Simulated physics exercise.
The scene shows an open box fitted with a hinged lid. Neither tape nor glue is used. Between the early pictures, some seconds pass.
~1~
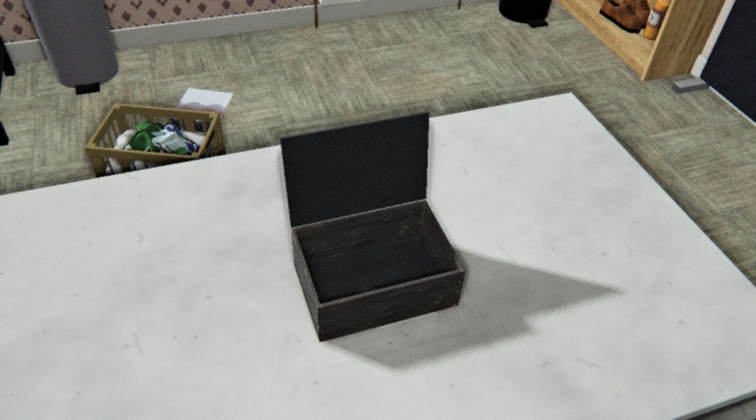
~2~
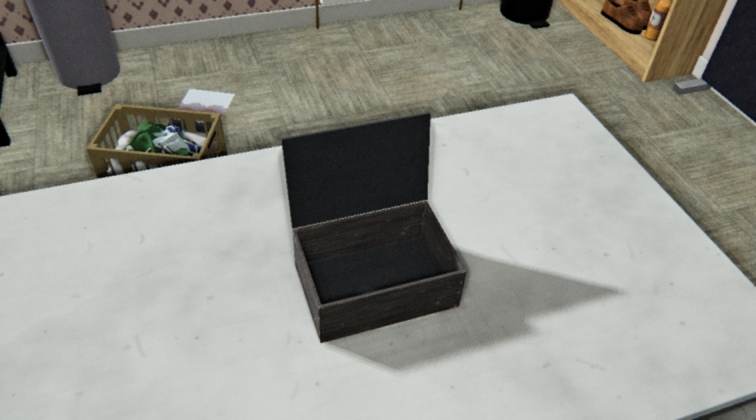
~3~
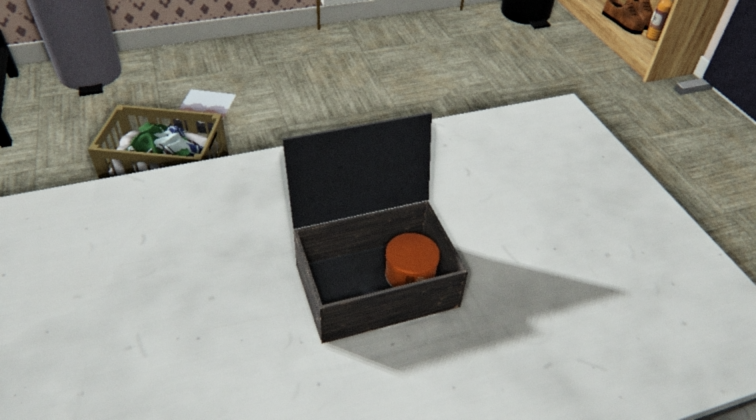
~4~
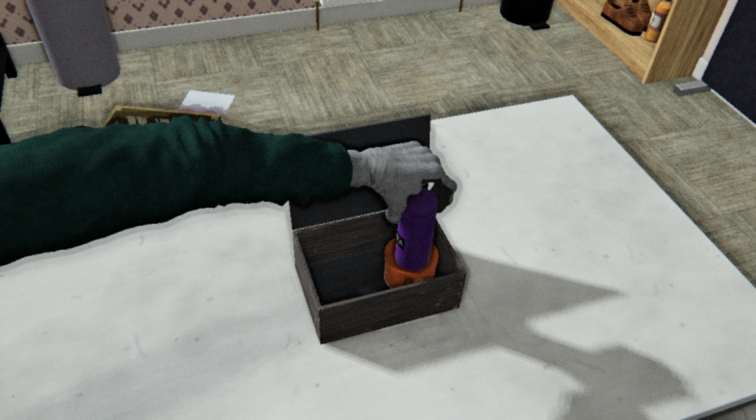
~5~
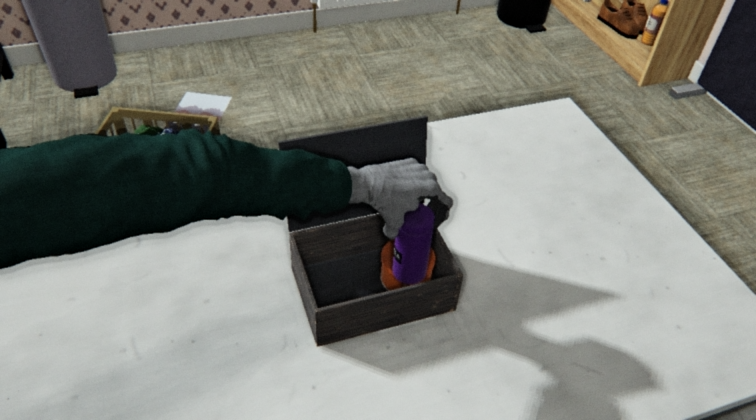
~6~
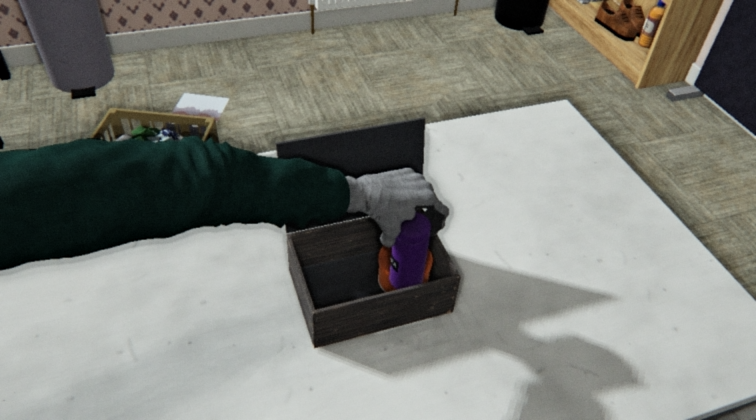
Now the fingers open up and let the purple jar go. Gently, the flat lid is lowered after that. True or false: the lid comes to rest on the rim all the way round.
True.
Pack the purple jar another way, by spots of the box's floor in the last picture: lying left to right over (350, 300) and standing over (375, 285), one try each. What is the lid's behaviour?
Try 1: Lid shut; try 2: Lid shut.
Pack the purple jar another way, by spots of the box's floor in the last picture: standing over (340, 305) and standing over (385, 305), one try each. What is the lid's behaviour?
The first attempt leaves the lid partly open, while the second leaves it fully closed.
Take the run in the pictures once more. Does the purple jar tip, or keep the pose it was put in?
As it turns out, it changes its angle.
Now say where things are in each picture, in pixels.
In the first frame, the last thing is not in view yet.
In the second frame, the last thing is not in view yet.
In the third frame, the last thing is not in view yet; orange tub (411, 264).
In the fourth frame, on its way; purple jar (416, 230).
In the fifth frame, on its way; purple jar (413, 244).
In the sixth frame, in place under the hand; purple jar (409, 253).
Then, 0.70 s on from there, purple jar turned 67° from how it was put near (351, 288); orange tub shifted a little.
Then, 1.20 s on from there, lid starting down; purple jar on its side near (348, 282); orange tub shifted a little.
Then, 1.70 s on from there, lid 51° above the rim; purple jar on its side near (345, 277); orange tub shifted a little.
Then, 2.20 s on from there, lid 8° above the rim; purple jar on its side near (343, 274); orange tub shifted a little.
In the end, lid shut; toppled in the box, purple jar; orange tub unmoved. At the end, from the last picture's camera, purple jar near (342, 272).
